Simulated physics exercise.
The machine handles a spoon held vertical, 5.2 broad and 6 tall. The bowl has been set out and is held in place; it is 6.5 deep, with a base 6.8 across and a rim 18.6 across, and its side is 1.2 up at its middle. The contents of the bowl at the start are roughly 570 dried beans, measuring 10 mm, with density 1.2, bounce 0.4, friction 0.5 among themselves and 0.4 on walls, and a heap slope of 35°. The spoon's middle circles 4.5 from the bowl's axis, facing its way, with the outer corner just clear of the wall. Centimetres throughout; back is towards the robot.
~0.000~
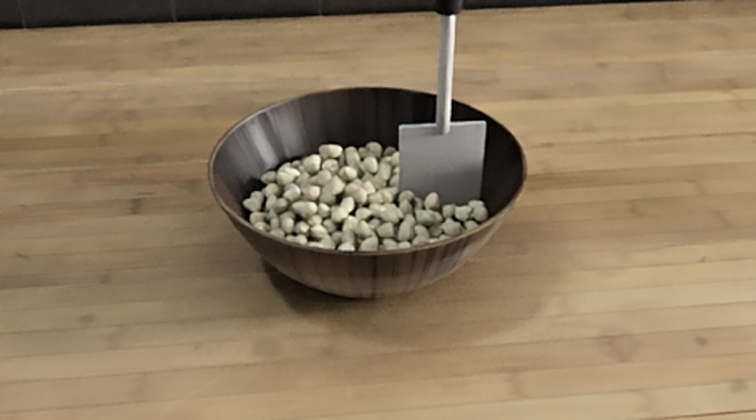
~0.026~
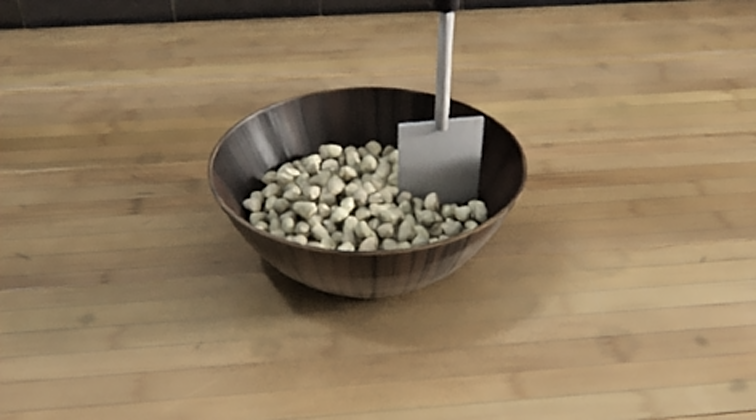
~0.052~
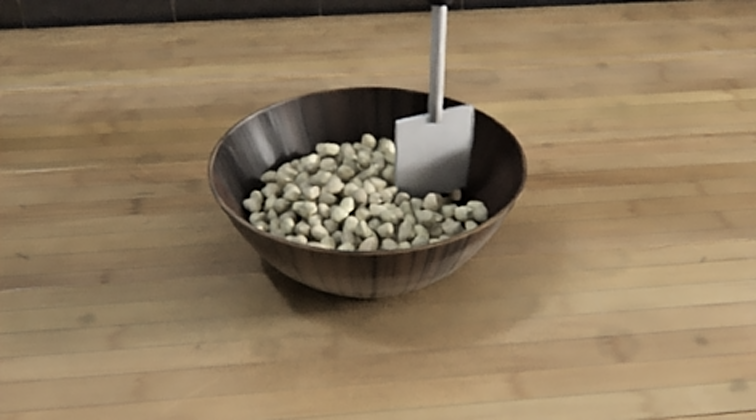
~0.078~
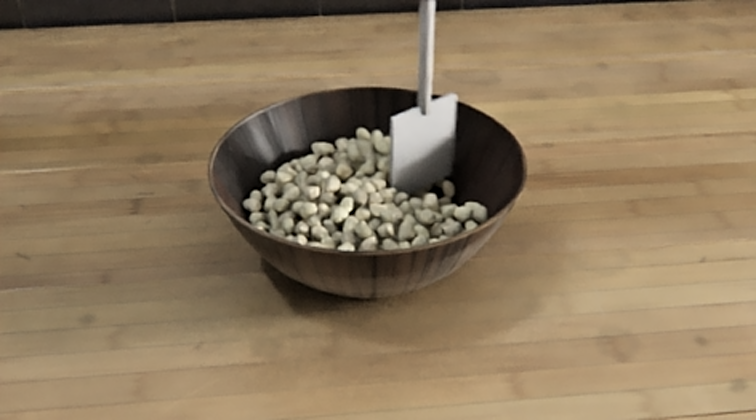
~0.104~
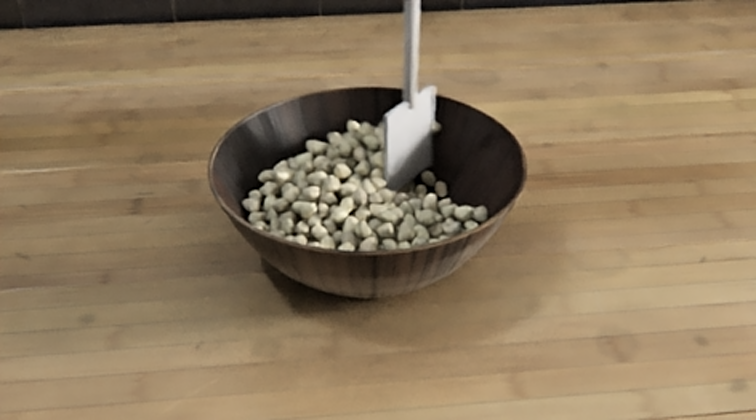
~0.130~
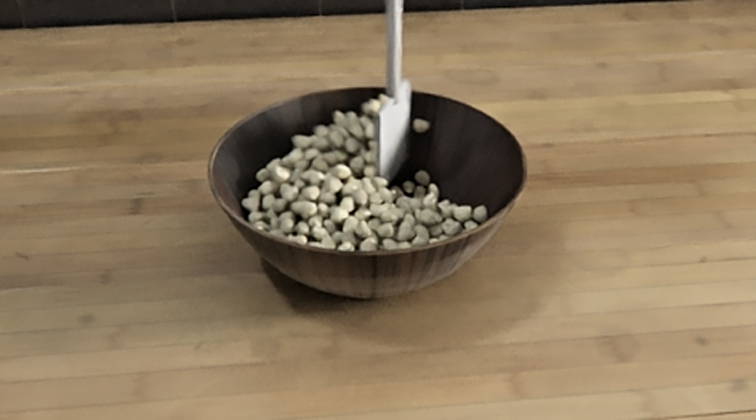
The video shows a flat, pale spatula-like tool held upright in a dark bowl of pale beans on a wooden surface, turning as it moves left and toward the back, pushing beans into a higher heap along the rear wall.
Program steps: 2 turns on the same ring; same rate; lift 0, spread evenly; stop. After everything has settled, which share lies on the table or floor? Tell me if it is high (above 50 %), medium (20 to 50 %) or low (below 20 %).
It is medium, 20 to 50 %.
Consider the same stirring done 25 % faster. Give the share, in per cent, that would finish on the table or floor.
That would be some 40 percent.
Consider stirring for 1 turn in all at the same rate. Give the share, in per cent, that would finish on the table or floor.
Close to 15 in a hundred.
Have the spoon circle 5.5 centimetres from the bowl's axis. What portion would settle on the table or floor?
In that case some 5 %.
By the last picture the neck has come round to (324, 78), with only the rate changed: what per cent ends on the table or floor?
It comes to around 55 percent.
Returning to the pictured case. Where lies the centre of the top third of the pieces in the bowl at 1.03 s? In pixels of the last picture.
Near pixel (322, 231).
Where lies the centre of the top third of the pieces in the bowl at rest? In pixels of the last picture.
Somewhere close to (419, 170).
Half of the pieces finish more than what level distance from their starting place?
Roughly 10 cm.
By 0.58 s, 321° round, highest piece 9 above the table; 500 in the bowl, 59 on the table or floor, 12 in flight or on the tool.
By 1.03 s, 219° round, highest piece 8 above the table; 422 in the bowl, 138 on the table or floor, 11 in flight or on the tool.
By 1.45 s, 0° round, highest piece 7 above the table; 385 in the bowl, 186 on the table or floor.
By 2.15 s, 0° round, highest piece 6 above the table; 385 in the bowl, 186 on the table or floor.
Final count, 385 in the bowl, 186 on the table or floor. That is 33 % on the table or floor.
